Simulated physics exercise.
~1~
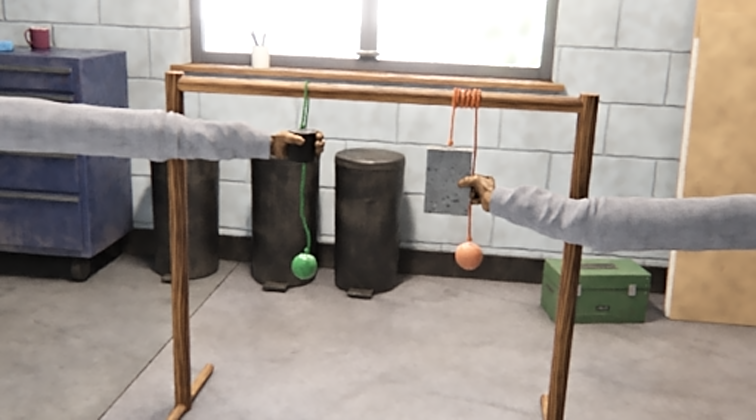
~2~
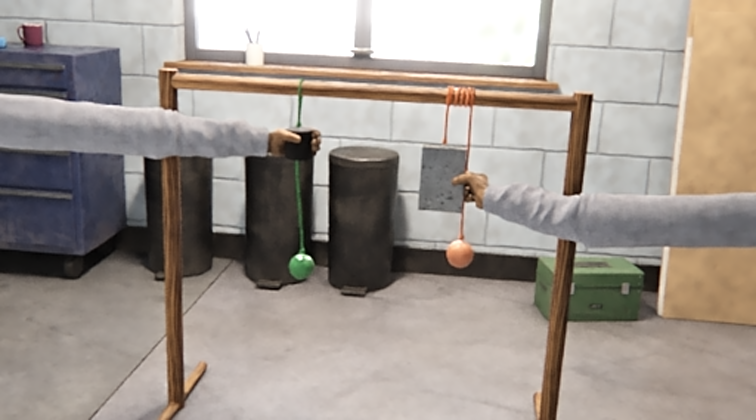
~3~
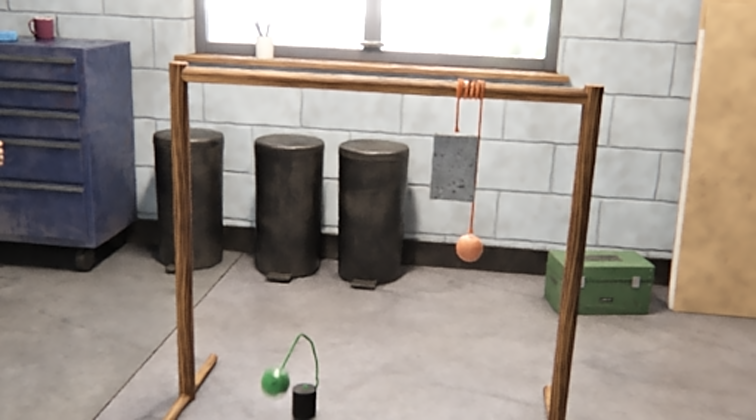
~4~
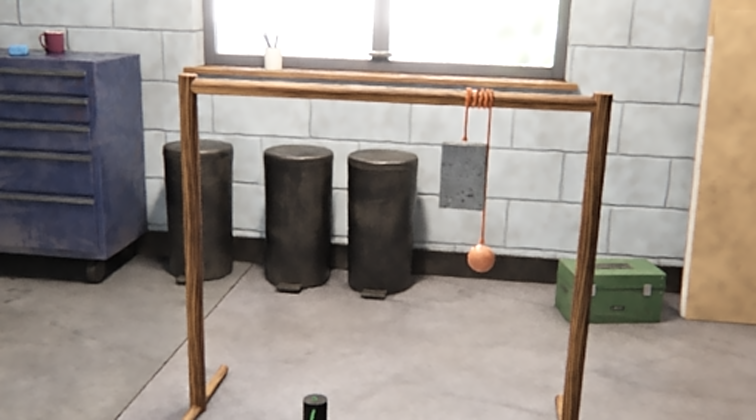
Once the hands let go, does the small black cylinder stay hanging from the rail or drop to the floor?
The black cylinder drops to the floor, and its green cord comes off the rail with it. The grey slab stays hanging at about the same height.
